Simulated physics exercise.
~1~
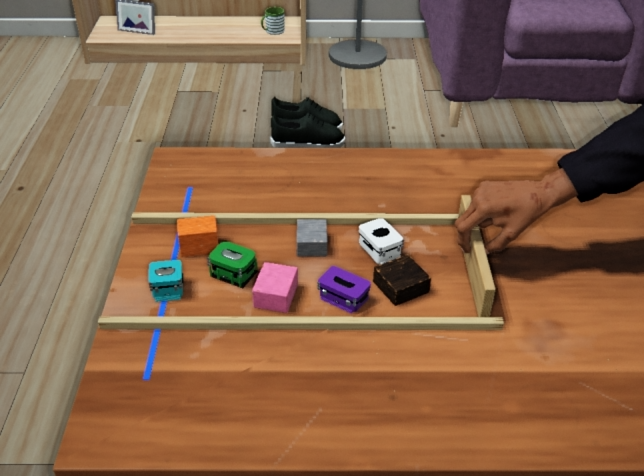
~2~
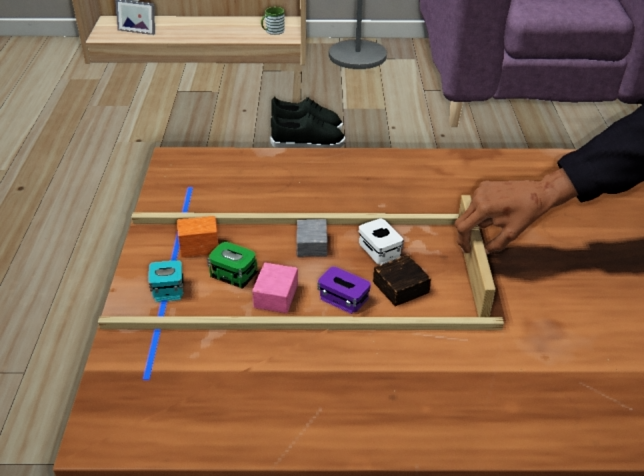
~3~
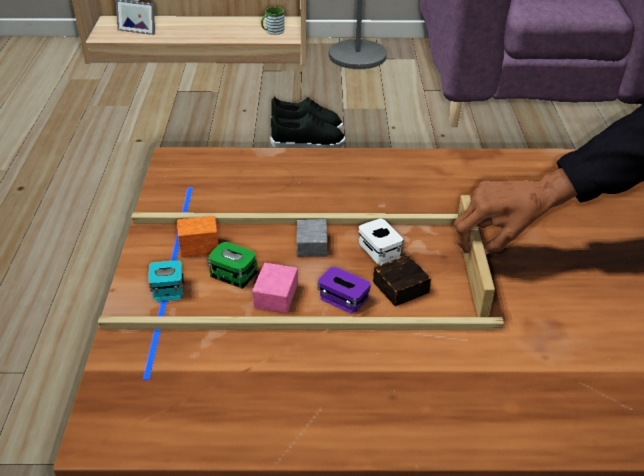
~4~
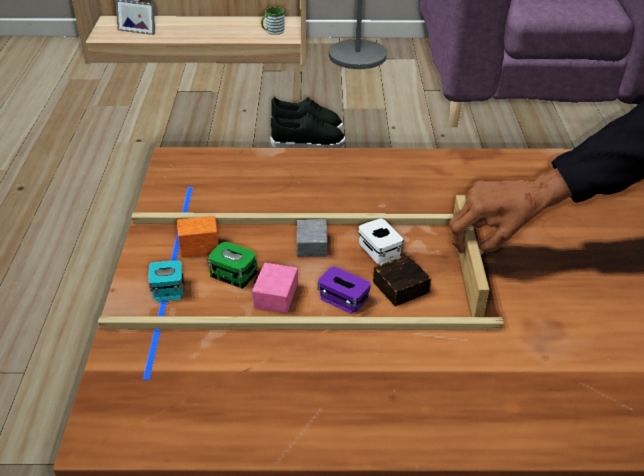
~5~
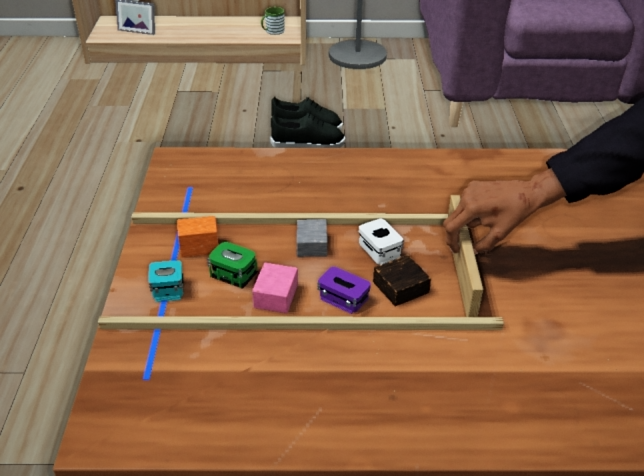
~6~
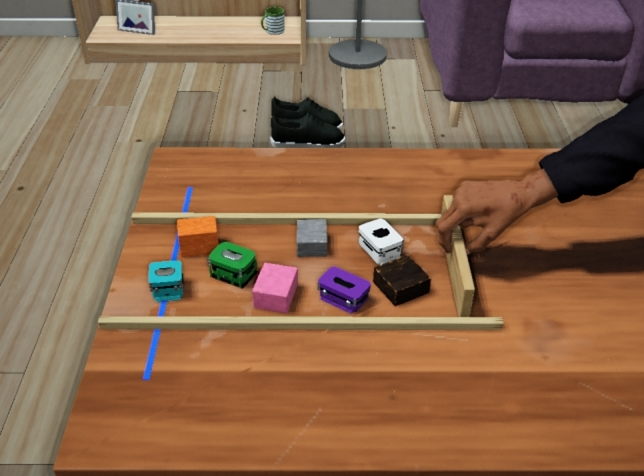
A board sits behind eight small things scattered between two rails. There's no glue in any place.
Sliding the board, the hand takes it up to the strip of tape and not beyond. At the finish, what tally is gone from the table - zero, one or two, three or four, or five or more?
The tally gone is three or four.
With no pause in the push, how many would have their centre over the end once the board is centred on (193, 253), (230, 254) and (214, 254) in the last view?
In order, that gives 2, then 0, then 0.
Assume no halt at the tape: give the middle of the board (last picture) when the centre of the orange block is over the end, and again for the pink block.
The orange block puts it at (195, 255), the pink block at (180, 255).
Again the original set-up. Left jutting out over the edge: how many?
The count is 1.
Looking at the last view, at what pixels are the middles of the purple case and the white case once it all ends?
Okay, so first (137, 305), and next (162, 238).
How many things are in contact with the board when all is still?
All in all, 3.
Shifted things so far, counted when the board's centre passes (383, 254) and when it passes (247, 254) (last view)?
The first count is 3, and then it's 8.
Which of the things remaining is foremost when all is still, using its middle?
It's the grey block that ends nearest.
Early on, none off yet; turquoise case at rest near (167, 281); orange block at rest near (198, 236); green case at rest near (233, 264).
Finally, the number that fall off is three or four; lost, pink block, green case, orange block and turquoise case.
